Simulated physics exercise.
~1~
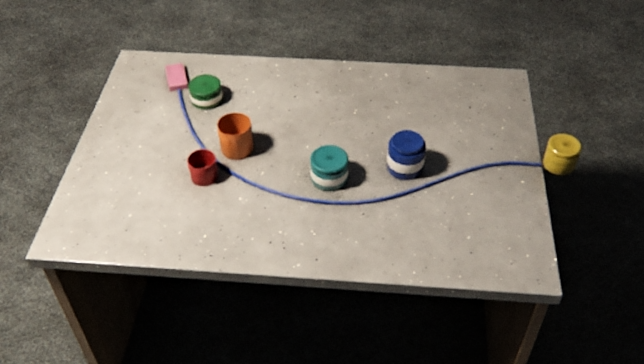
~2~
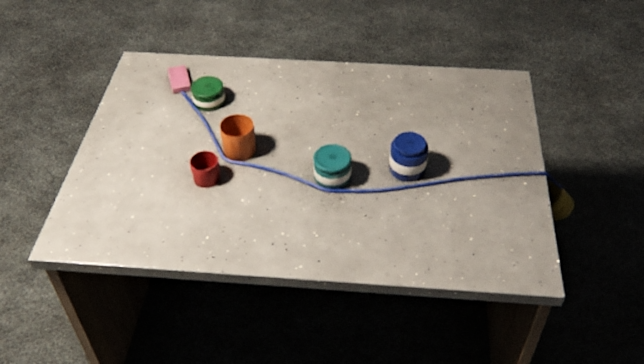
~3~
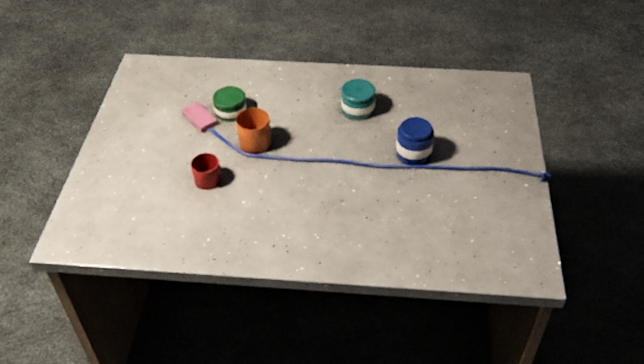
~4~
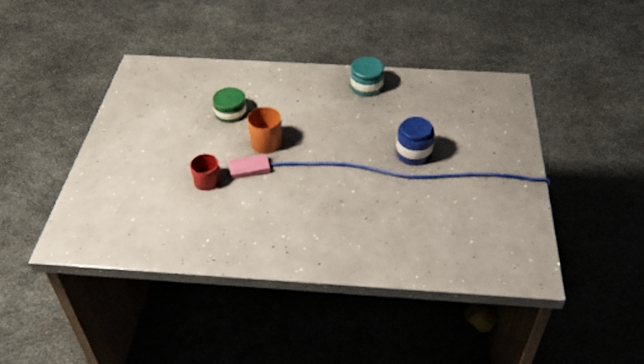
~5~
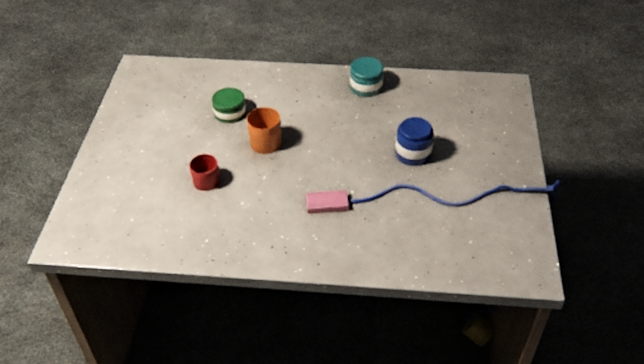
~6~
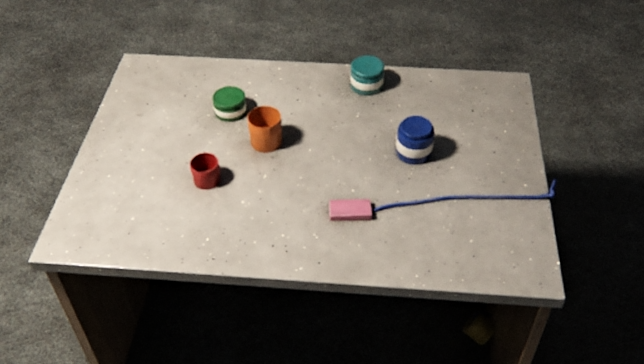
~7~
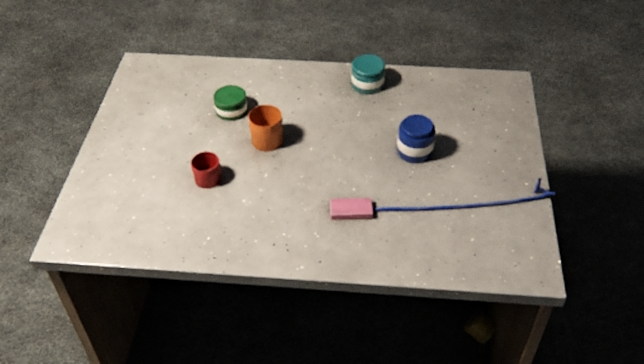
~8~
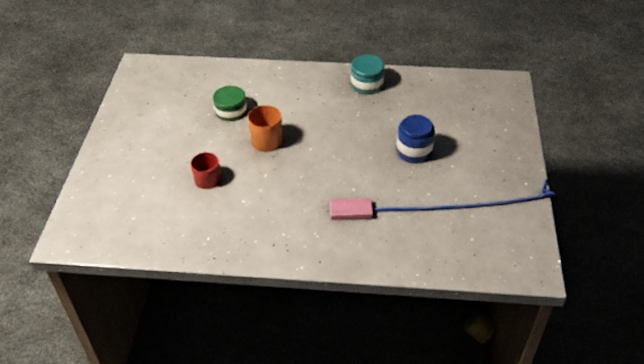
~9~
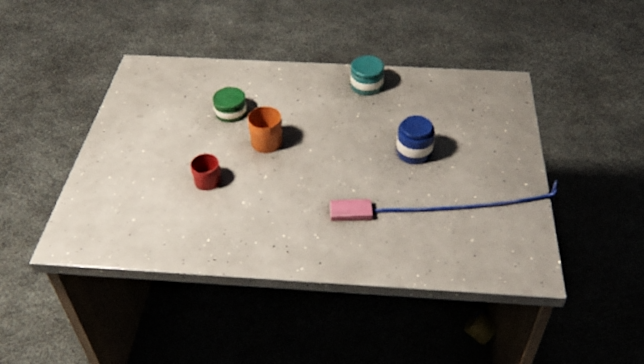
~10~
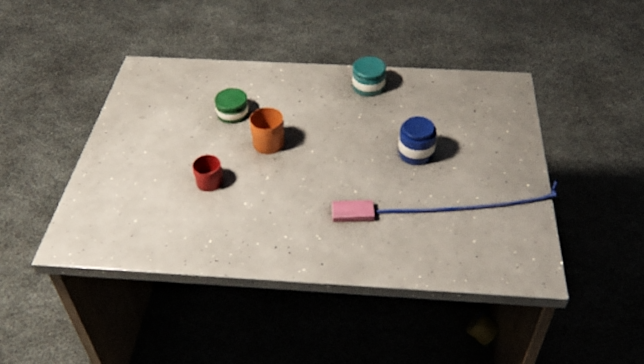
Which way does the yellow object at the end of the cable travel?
It moves down, dropping past the right edge of the desk toward the floor.
